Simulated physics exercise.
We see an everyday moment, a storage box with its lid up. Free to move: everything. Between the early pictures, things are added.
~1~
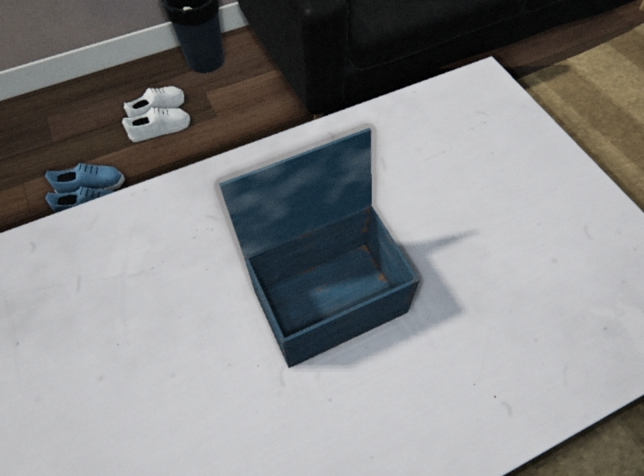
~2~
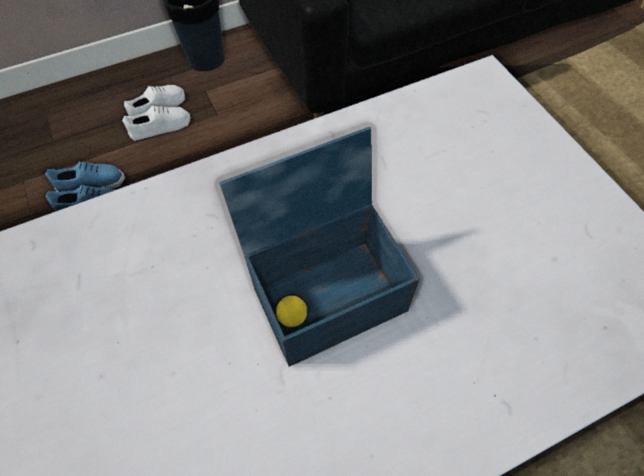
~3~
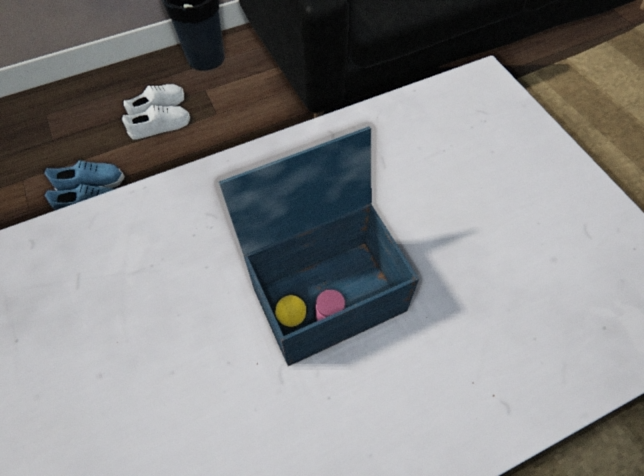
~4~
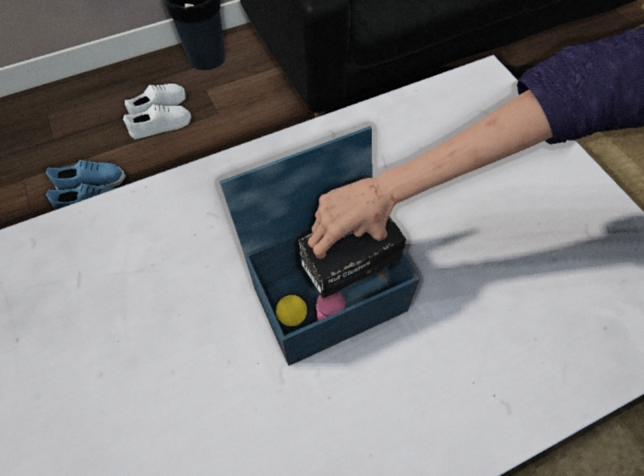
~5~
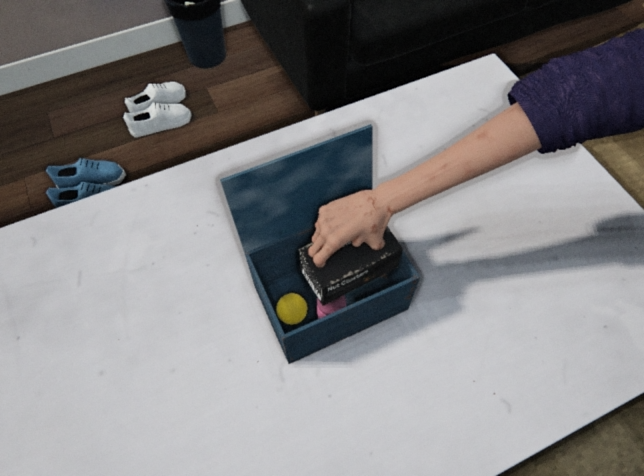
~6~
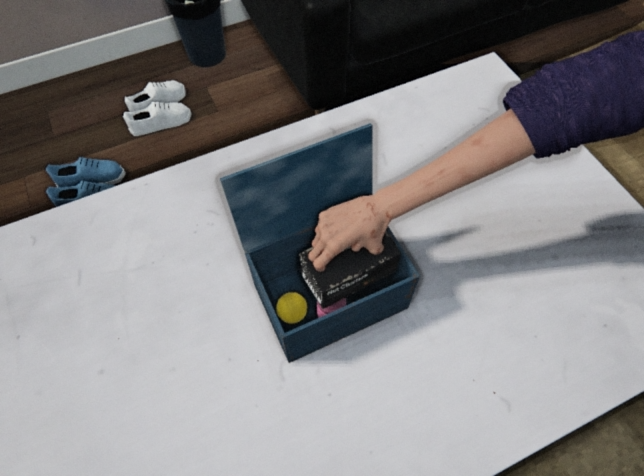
On a white table, an open blue box sat empty before a yellow ball and a pink item appeared inside; then a hand lowered a black carton into it and kept holding on.
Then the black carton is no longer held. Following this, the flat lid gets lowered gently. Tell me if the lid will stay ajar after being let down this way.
Most likely the lid will land on the rim.
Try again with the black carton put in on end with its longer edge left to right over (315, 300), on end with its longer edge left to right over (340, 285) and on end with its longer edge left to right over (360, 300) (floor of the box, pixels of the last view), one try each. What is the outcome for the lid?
The first attempt ends with the lid standing open, the second with it standing open, and the third with it standing open.
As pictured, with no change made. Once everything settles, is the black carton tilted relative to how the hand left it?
By the end it has leaned over.
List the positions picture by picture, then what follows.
In the first picture, the last thing is not in view yet.
In the second picture, the last thing is not in view yet.
In the third picture, the last thing is not in view yet; pink shaker (330, 312).
The fourth picture shows coming down; black carton (351, 250).
The fifth picture shows coming down; black carton (350, 259).
The sixth picture shows put in, still held; black carton (349, 263).
Then, 0.40 s after the last picture, black carton on its side near (341, 274).
Then, 1.30 s after the last picture, lid 80° above the rim; black carton on its side near (337, 277).
Then, 1.70 s after the last picture, lid 45° above the rim; black carton on its side near (337, 277); yellow lemon rolled a little.
Then, 2.00 s after the last picture, lid 5° above the rim; black carton on its side near (337, 277); yellow lemon rolled a little.
At rest, lid shut; tipped over in the box, black carton; the other 2 in place. Seen from the same camera at the end, black carton near (337, 277).
